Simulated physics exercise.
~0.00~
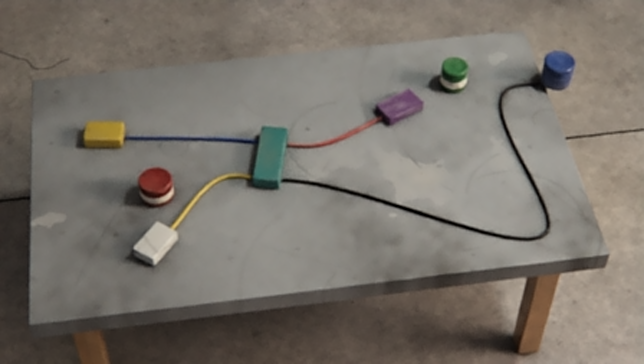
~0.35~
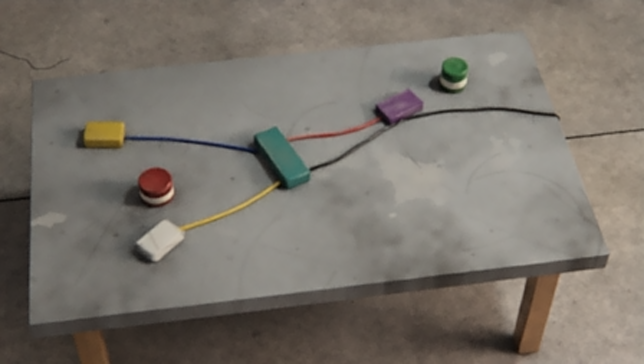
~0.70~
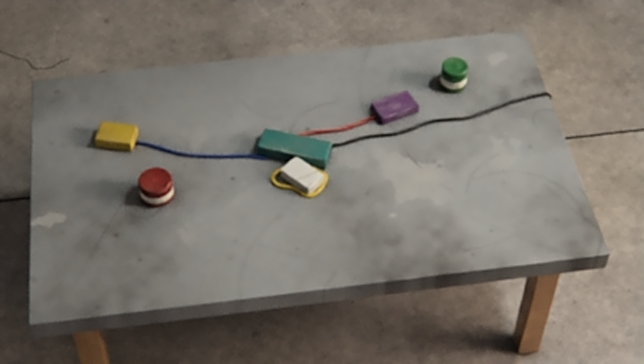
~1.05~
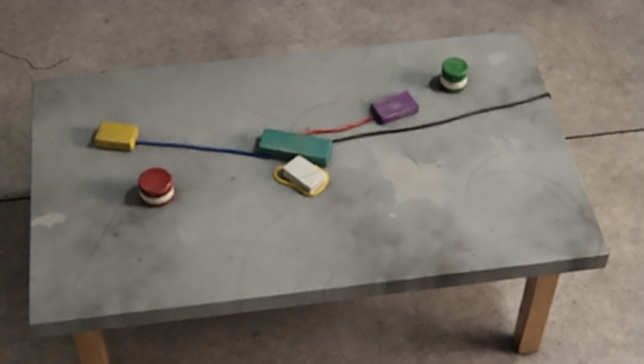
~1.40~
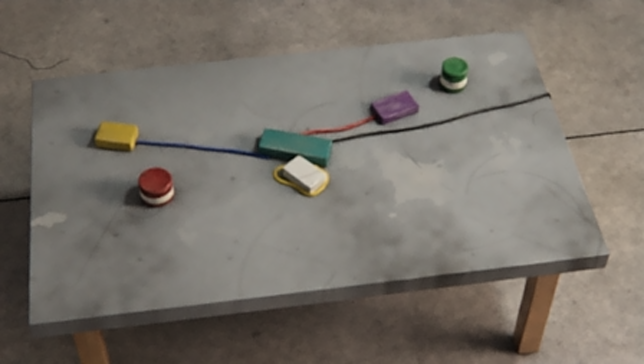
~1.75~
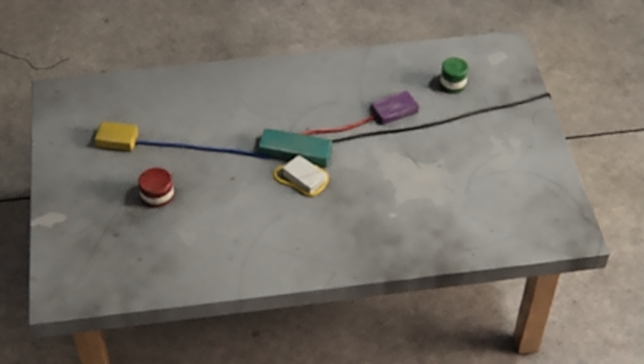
A blue cylinder slips off the right edge of a gray table, its black cable still running to a teal block joined by colored cables to yellow, purple and white devices. The black cable pulls straight toward the edge, and the teal block turns and shifts slightly right. The white device is then drawn up and to the right, ending just below the teal block with its yellow cable looped around it. The yellow and purple devices barely shift, while the red tin and green canister stay put. Everything settles, the black cable still attached and stretching over the edge.
